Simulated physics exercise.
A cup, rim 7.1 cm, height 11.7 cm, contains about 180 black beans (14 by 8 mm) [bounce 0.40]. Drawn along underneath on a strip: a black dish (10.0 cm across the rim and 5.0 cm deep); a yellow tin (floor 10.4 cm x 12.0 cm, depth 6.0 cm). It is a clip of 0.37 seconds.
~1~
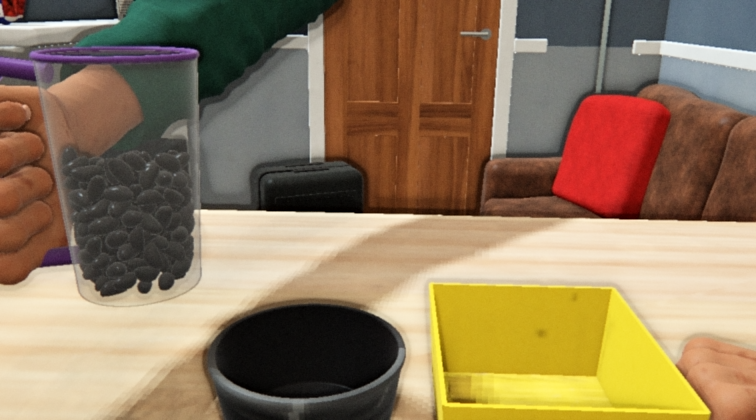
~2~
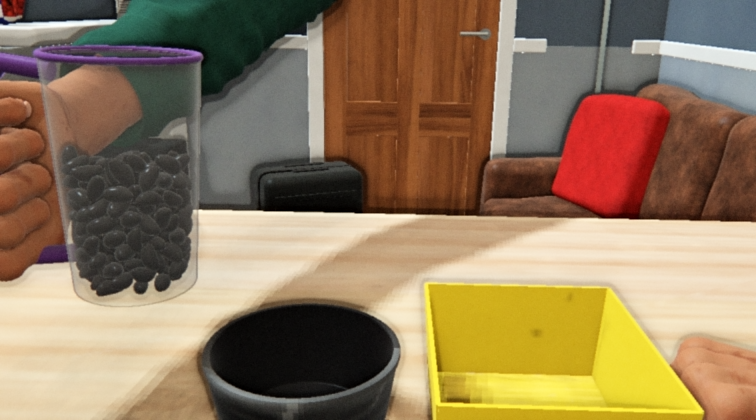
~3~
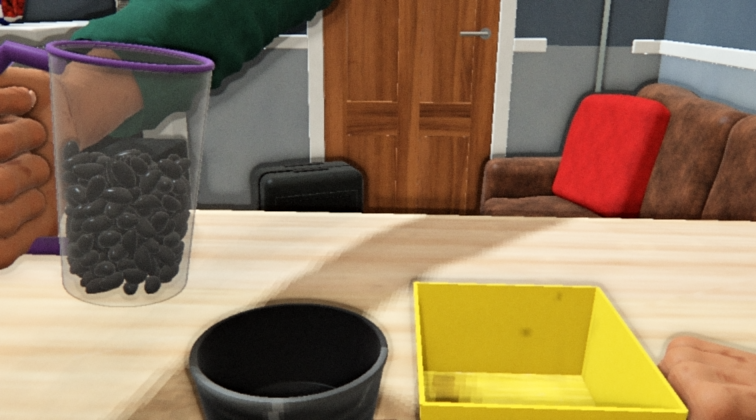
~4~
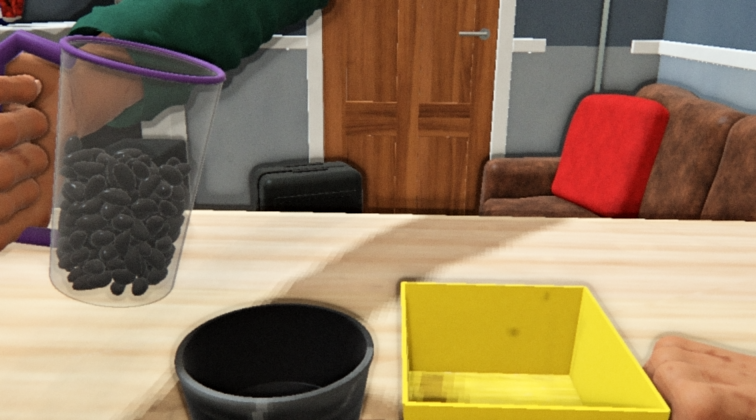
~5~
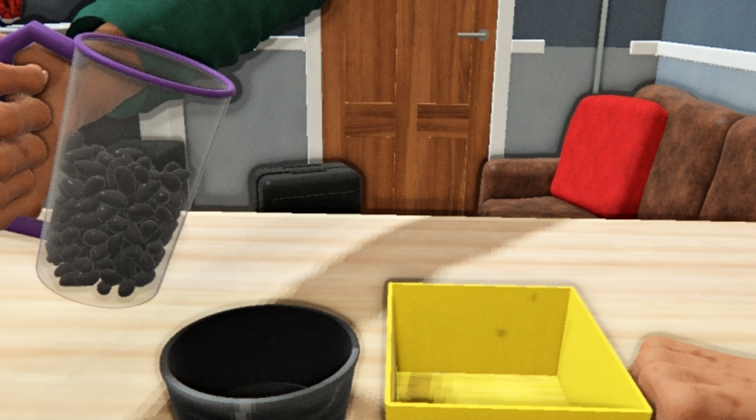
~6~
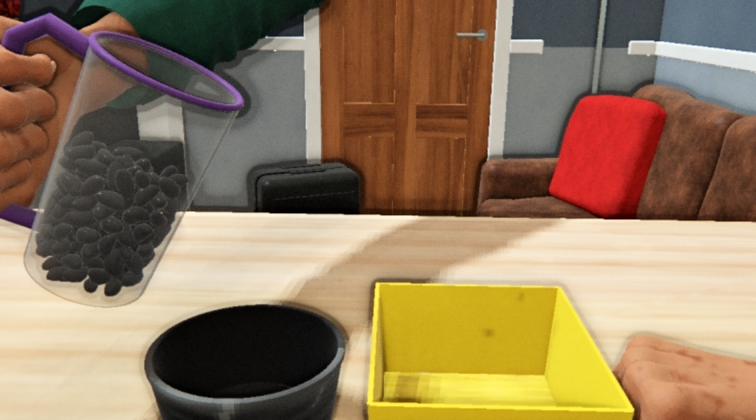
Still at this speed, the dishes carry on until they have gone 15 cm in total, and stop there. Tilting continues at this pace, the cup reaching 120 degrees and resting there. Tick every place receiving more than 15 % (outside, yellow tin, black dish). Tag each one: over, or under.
Tags: Outside - under, yellow tin - over, black dish - under.
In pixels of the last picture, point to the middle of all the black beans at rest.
Somewhere around (293, 408) in the final picture.
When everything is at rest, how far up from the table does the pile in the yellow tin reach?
It reaches around 3.5 cm above the table.
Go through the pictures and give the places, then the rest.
Cup at (123, 101); tilt 0 degrees; dishes slid 0.0 cm; lip at (191, 56); top of the load at (144, 162); black dish at (308, 346); yellow tin at (544, 336), in the first frame.
Cup at (125, 103); tilt 2 degrees; dishes slid 0.3 cm; lip at (195, 59); top of the load at (179, 164), in the second frame.
Cup at (132, 107); tilt 8 degrees; dishes slid 1.0 cm; low side right; lip at (207, 68); top of the load at (144, 164), in the third frame.
Cup at (139, 112); tilt 14 degrees; dishes slid 1.7 cm; low side right; lip at (219, 79); top of the load at (80, 160), in the fourth frame.
Cup at (144, 119); tilt 21 degrees; dishes slid 2.4 cm; low side right; lip at (229, 92); top of the load at (80, 157), in the fifth frame.
Cup at (148, 125); tilt 27 degrees; dishes slid 3.1 cm; low side right; lip at (238, 106); top of the load at (128, 155); black dish at (247, 346); yellow tin at (481, 335), in the sixth frame.
Then, 0.48 s after the last picture, tilt 69 degrees; cup 100 %; middle of all pieces on or above the table near (88, 194).
Then, 0.88 s after the last picture, tilt 104 degrees; cup 100 %; middle of all pieces on or above the table near (91, 180).
Then, 1.25 s after the last picture, tilt 120 degrees; yellow tin 55 %, cup 45 %; middle of all pieces on or above the table near (219, 304).
Then, 1.60 s after the last picture, tilt 120 degrees; yellow tin 100 %; middle of all pieces on or above the table near (289, 405).
In the end, yellow tin 100 %, black dish 0 %, cup 0 %, outside 0 %.
